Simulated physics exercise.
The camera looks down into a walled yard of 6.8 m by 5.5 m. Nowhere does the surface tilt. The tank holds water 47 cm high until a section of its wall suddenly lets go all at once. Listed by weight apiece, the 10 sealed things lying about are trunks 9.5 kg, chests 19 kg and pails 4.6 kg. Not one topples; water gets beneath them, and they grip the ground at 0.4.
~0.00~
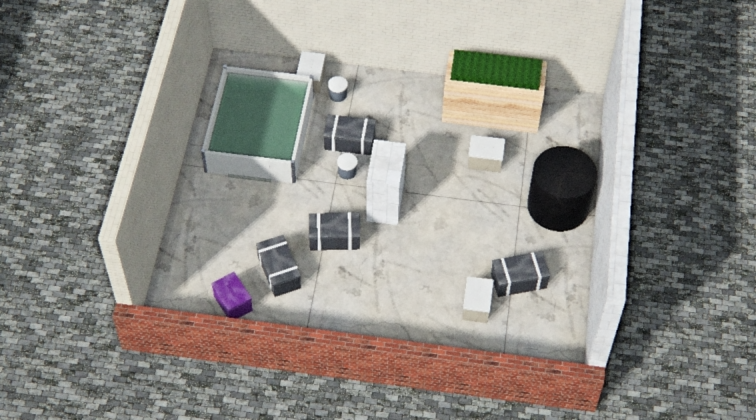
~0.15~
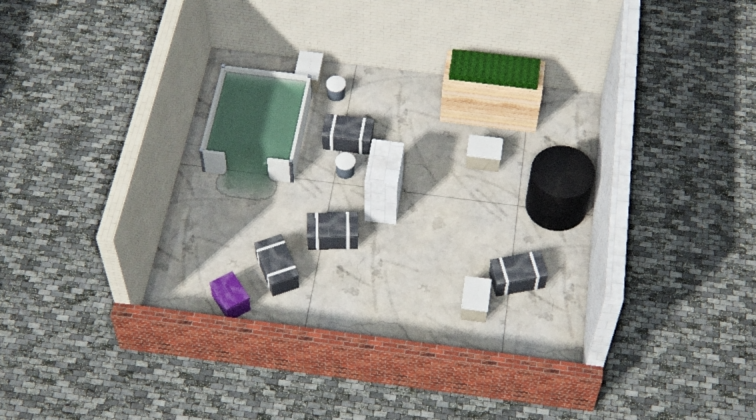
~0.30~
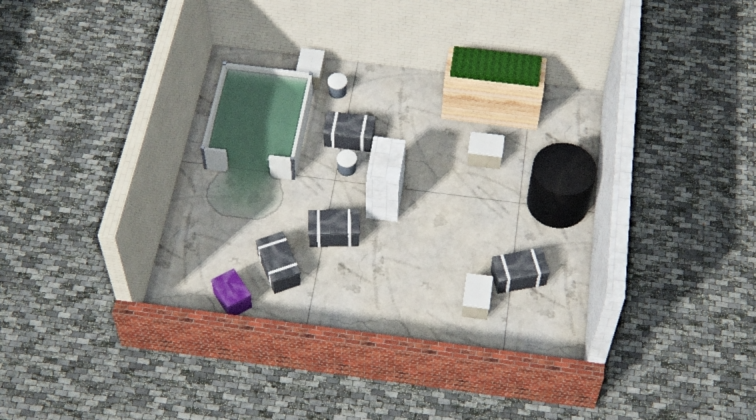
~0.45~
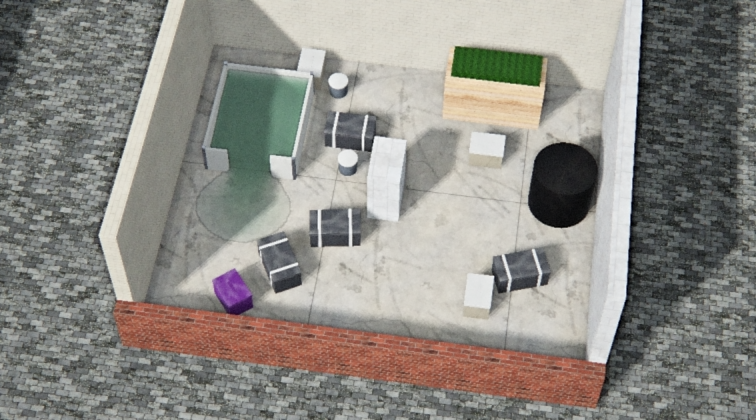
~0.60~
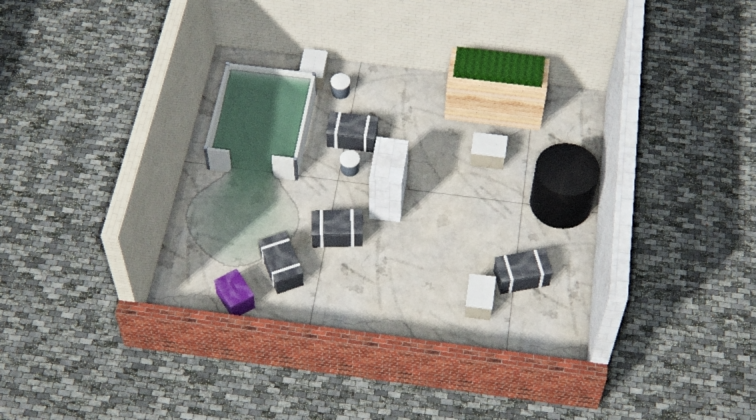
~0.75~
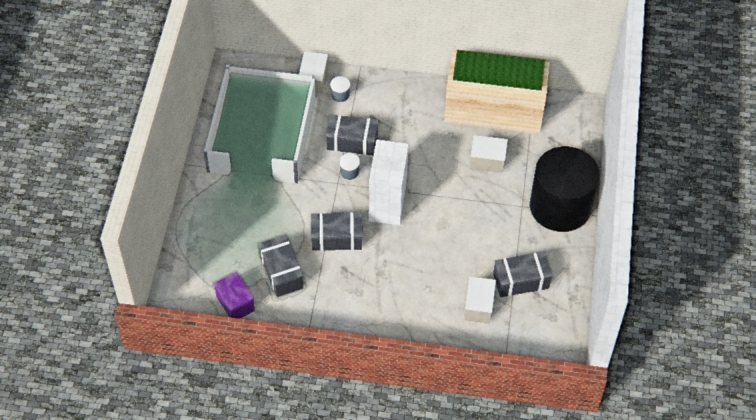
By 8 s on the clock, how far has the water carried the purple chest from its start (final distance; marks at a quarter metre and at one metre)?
Over one metre.
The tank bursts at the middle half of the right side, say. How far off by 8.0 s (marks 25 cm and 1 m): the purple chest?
In that case the purple chest holds its place.
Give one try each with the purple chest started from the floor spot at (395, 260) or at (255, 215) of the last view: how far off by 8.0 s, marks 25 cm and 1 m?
In that order: It hardly budges; it goes a long way.
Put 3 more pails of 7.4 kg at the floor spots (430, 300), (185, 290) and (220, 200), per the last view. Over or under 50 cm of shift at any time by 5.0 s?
In sequence: Stays within; goes beyond; goes beyond.
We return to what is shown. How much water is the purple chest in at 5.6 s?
Somewhere close to 7 cm.
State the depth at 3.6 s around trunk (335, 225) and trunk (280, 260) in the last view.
Roughly 1 and 4 cm.
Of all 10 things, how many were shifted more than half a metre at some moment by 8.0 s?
The number is 2.
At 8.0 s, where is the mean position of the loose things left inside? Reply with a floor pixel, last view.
Averaged position, last view: Near pixel (404, 197).
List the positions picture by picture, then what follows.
The purple chest at (231, 291), on the bottom; 2.3 m2 under water; 0 of 10 have shifted, in the first frame.
The purple chest at (229, 290), on the bottom; 2.7 m2 under water; 0 of 10 have shifted, in the second frame.
The purple chest at (231, 287), on the bottom; water covers 3.1 m2; 0 of 10 have shifted, in the third frame.
The purple chest at (232, 287) rests on the ground; 3.8 m2 under water; 0 of 10 have shifted, in the fourth frame.
The purple chest at (234, 288) rests on the ground; water covers 4.5 m2; 0 of 10 have shifted, in the fifth frame.
The purple chest at (234, 291) rests on the ground; water covers 5.4 m2; 0 of 10 have shifted, in the sixth frame.
After 1.6 s the purple chest is near (228, 306), 0.3 m from its start, aground; 0 afloat.
After 3.6 s the purple chest is near (246, 281), 0.2 m from its start, afloat; 1 afloat.
After 5.6 s the purple chest is near (320, 292), 1.3 m from its start, aground; 0 afloat.
After 8.0 s the purple chest is near (347, 287), 1.7 m from its start, aground; 1 afloat.
